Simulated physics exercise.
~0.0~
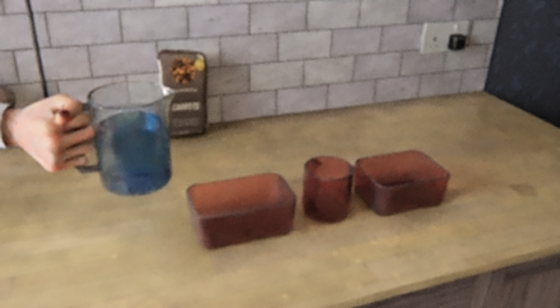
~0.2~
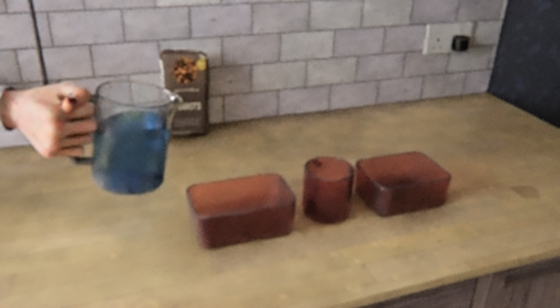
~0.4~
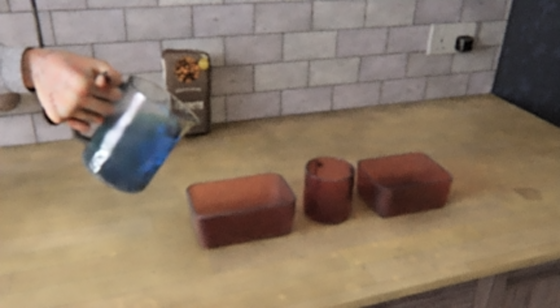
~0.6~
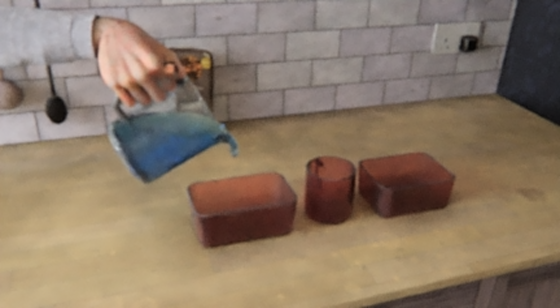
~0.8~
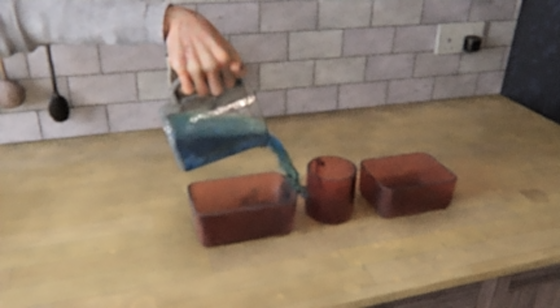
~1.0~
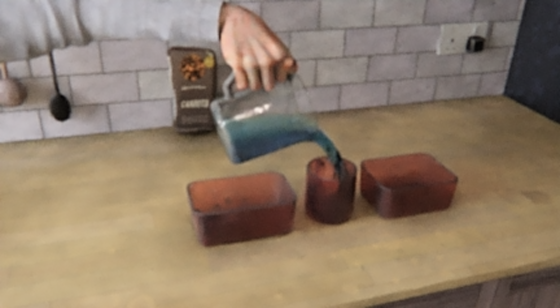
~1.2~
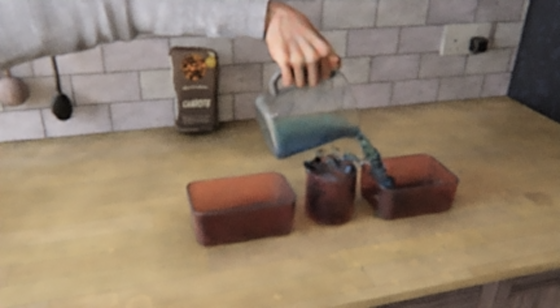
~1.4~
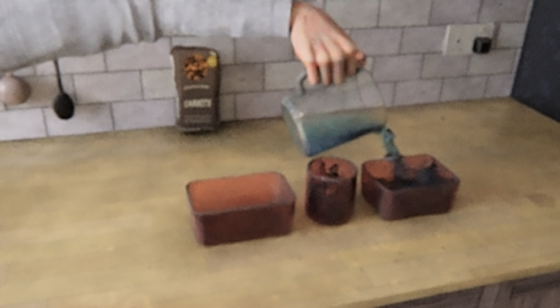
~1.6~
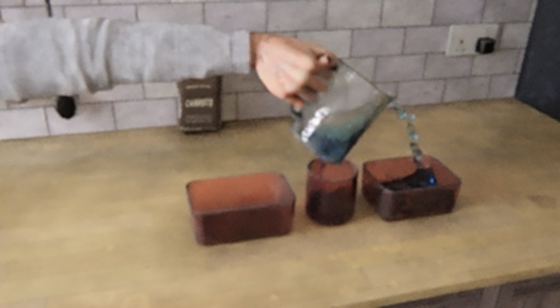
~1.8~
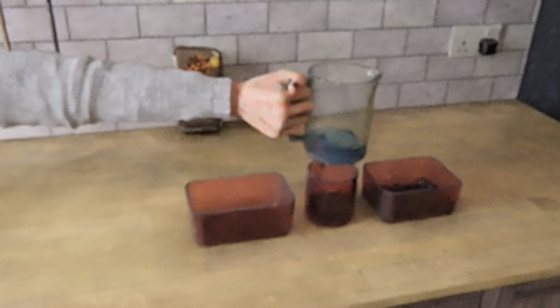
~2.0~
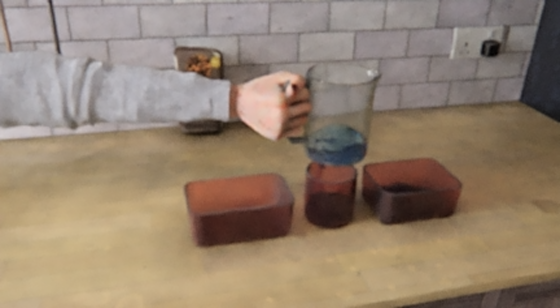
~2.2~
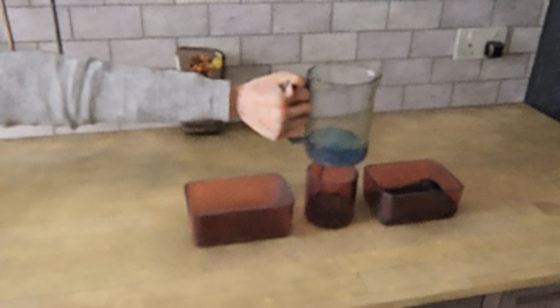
To begin with, a hand at the left holds a glass jug of blue water above a wooden counter, where two reddish oblong tubs stand with a mug between them. The hand tips the jug to the right while carrying it across, and water starts to spill over the lip near the gap beside the left tub. The stream moves into the mug, then on into the right tub. The hand then turns the jug upright, and the stream thins and stops. Finally, the hand holds the jug level above the mug with a little blue water left, while dark liquid shows in the right tub.
